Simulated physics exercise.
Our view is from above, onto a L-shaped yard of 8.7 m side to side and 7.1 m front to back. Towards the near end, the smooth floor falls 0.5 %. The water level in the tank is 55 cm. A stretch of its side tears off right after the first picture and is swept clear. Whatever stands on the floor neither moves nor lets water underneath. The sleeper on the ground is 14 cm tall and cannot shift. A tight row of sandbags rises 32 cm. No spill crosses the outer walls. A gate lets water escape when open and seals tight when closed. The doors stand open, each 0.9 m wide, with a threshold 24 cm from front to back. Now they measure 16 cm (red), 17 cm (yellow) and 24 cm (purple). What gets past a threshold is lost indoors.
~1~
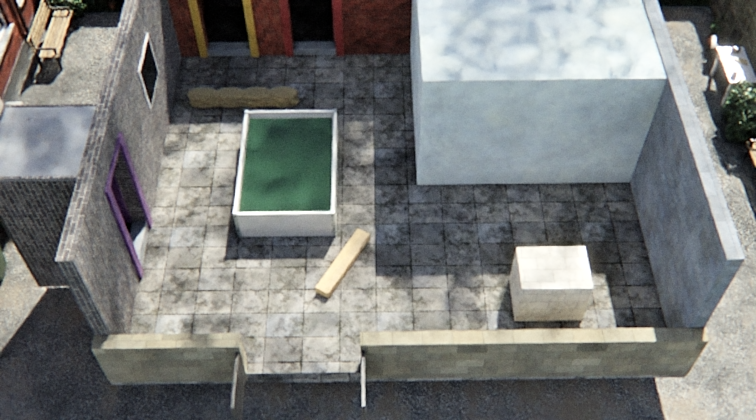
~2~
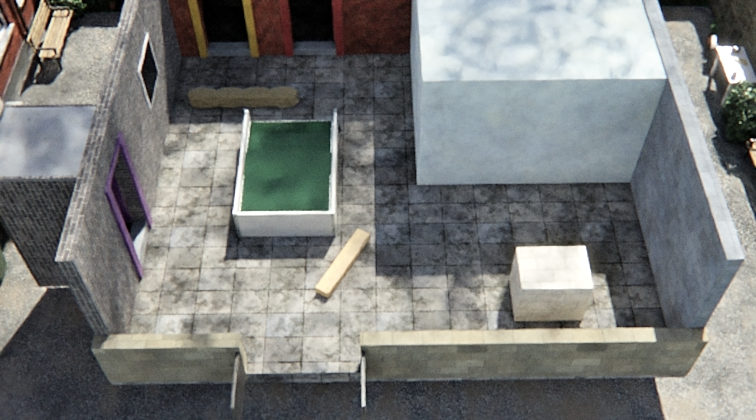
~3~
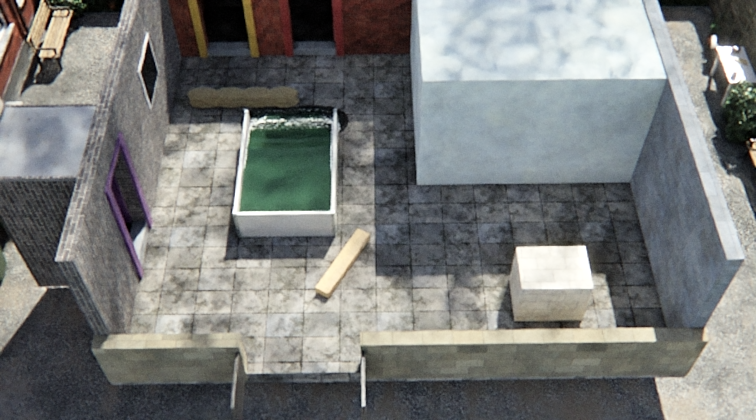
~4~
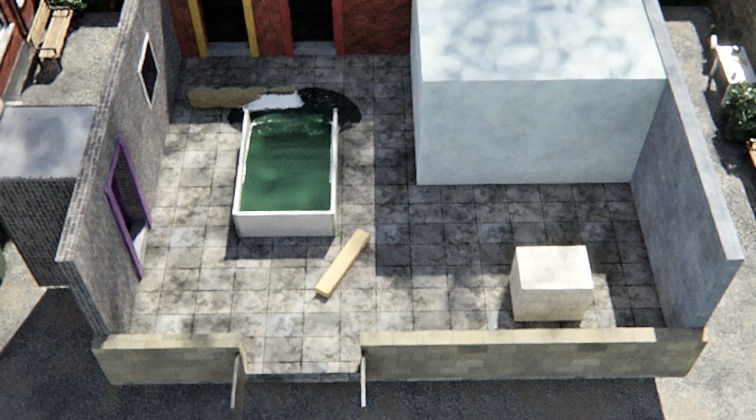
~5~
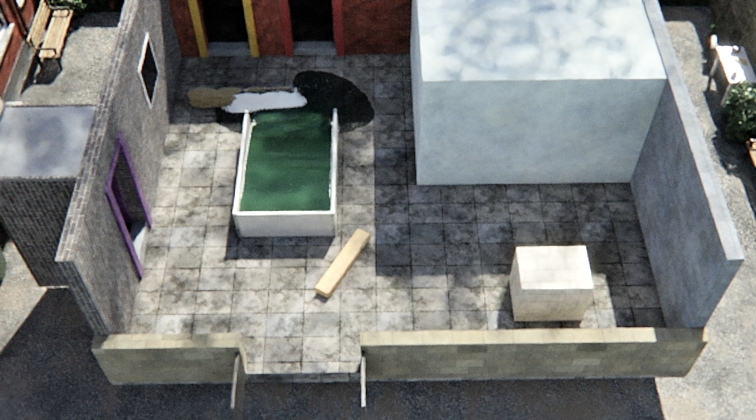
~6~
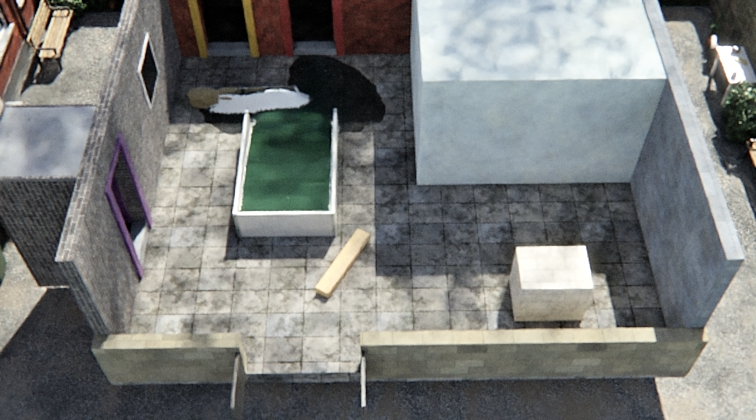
A walled, paved yard held a rectangular tank of green water, and after its far side came away, water poured out and spread across the paving behind it in a widening dark puddle.
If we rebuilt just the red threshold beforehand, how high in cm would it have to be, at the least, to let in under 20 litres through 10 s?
I would say 18 cm at minimum.
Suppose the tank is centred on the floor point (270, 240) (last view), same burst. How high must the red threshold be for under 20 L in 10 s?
Then close to 10.0 cm.
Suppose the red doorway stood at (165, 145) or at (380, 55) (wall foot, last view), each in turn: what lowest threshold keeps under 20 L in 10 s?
About 16 and 21 cm.
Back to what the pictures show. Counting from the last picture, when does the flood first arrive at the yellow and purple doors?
Yellow: 1.0 s, purple: 1.6 s.
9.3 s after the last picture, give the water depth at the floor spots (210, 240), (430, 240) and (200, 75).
Taking the spots in order: About 4, 2 and 8 centimetres.
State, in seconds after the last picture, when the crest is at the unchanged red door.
Roughly at 1.4 s.
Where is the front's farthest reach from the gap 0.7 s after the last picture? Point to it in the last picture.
Close to pixel (398, 56).
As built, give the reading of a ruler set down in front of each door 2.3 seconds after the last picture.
Door depths (cm): Red = 16, yellow = 3, purple = 4.
Then, 0.7 s after the last picture water covers 15 % of the floor, deepest (38 cm) near (281, 113); 17 cm at the red door, 10 litres in over its 16 cm threshold.
Then, 2.3 s after the last picture water covers 30 % of the floor, deepest (28 cm) near (407, 68); 16 cm at the red door, 33 litres in over its 16 cm threshold.
Then, 9.3 s after the last picture water covers 75 % of the floor, deepest (11 cm) near (389, 74); 7 cm at the red door, 38 litres in over its 16 cm threshold.
At the red door as built, the water peaked near 21 cm, 1.3 s after the last picture.
Run again over the same 10 s with other heights there, 47 litres in over 15 cm, 9 litres over 20.5 cm. The limit of 20 litres is kept from about 18 cm up.
